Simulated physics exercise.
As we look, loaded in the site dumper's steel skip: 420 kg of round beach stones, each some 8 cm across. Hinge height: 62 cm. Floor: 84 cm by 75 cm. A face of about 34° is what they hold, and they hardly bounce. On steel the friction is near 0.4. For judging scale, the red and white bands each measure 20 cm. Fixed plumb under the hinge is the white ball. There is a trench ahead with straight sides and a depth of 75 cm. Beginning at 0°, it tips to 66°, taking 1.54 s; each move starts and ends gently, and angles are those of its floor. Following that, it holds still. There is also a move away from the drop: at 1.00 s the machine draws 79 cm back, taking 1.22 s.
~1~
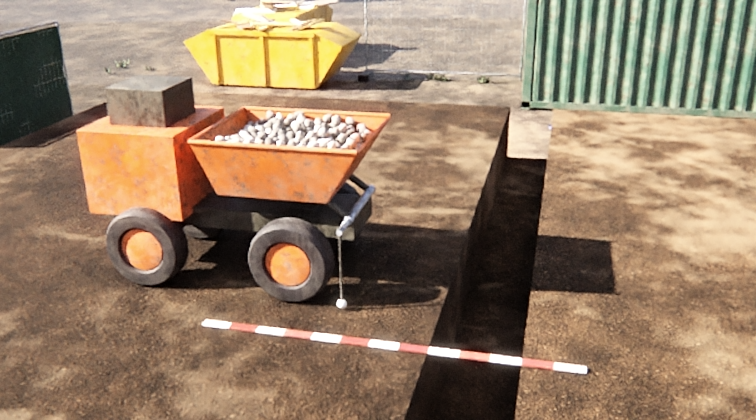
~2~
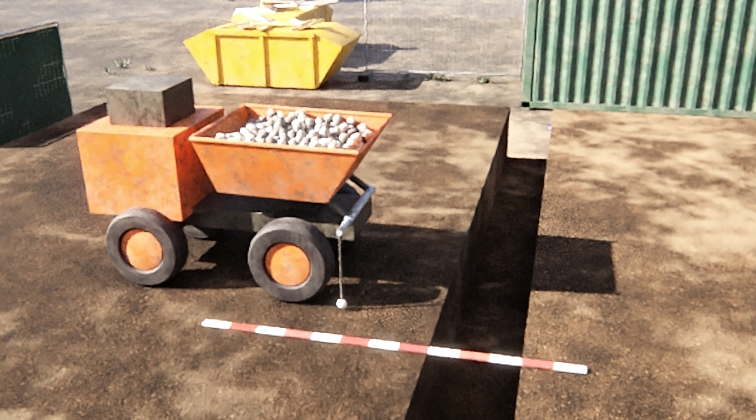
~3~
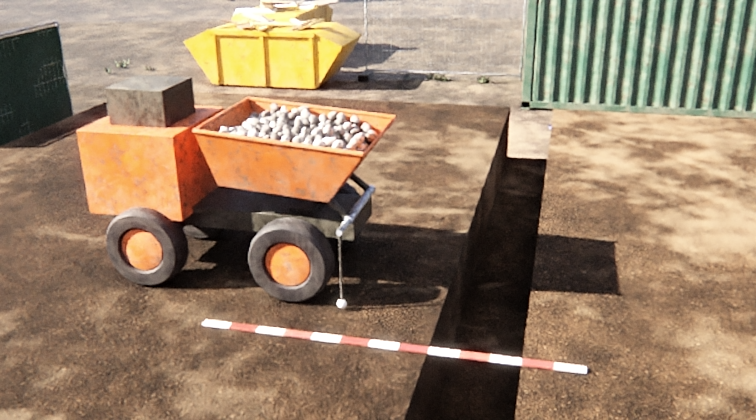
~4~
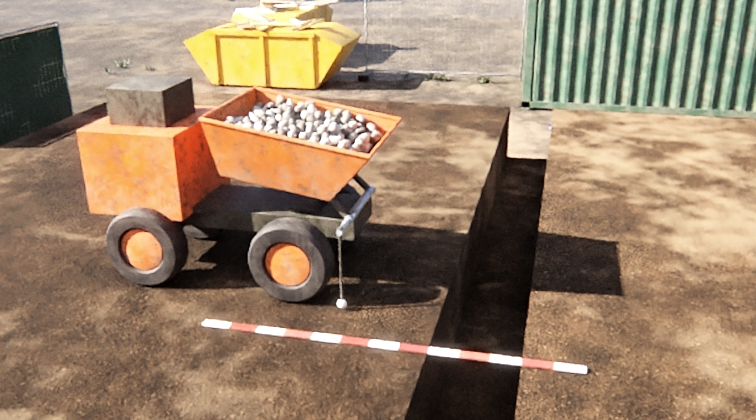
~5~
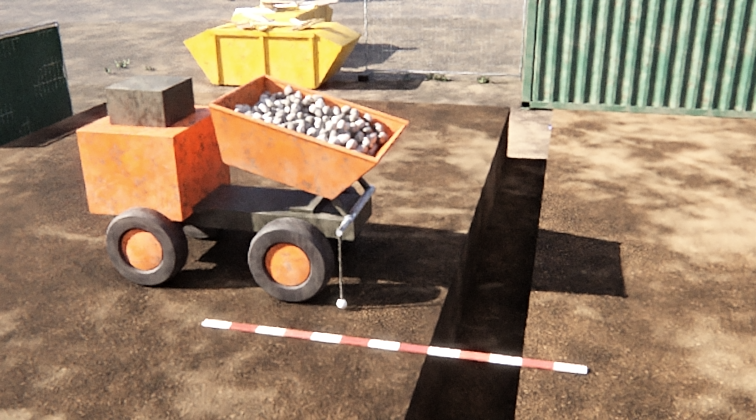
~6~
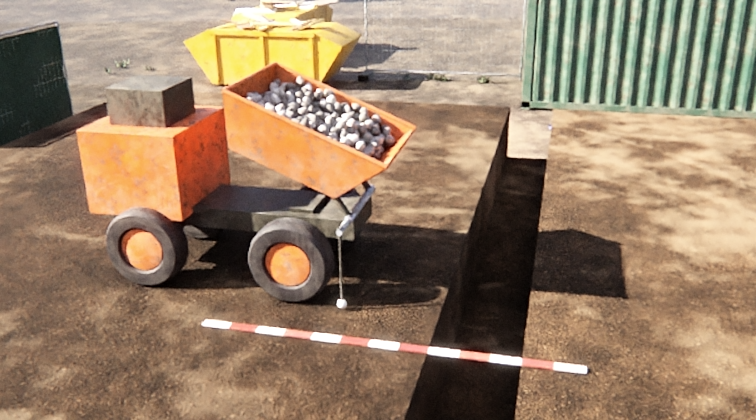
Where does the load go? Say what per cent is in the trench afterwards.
About 40 per cent.
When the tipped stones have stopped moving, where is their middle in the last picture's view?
Resting centre: About (426, 280).
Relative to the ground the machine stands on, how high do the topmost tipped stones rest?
Near 24 cm up from the ground.
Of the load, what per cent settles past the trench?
Load fraction: Approx. 0 %.
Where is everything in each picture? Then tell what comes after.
The first picture shows lip at (357, 153), floor tilted 0°, highest stones at (314, 119).
In the second picture, the skip is at 1°, its lip at (359, 153); the top of the load is at (301, 119).
The third picture shows lip at (363, 155), floor tilted 4°, highest stones at (285, 115).
The fourth picture shows lip at (370, 157), floor tilted 9°, highest stones at (282, 108).
The fifth picture shows lip at (378, 162), floor tilted 15°, highest stones at (273, 101).
The sixth picture shows lip at (387, 167), floor tilted 22°, highest stones at (282, 88).
A little later the floor is at 56°; 100 % in the skip; the foremost stones are at (424, 184).
Then the floor is at 66°; 47 % in the skip, 29 % short of the trench, 24 % in the trench; the foremost stones are at (510, 384).
Later still the floor is at 66°; 19 % in the skip, 38 % short of the trench, 42 % in the trench; the foremost stones are at (518, 386).
In the end the floor is at 66°; 0 % in the skip, 57 % short of the trench, 43 % in the trench; the foremost stones are at (518, 386).
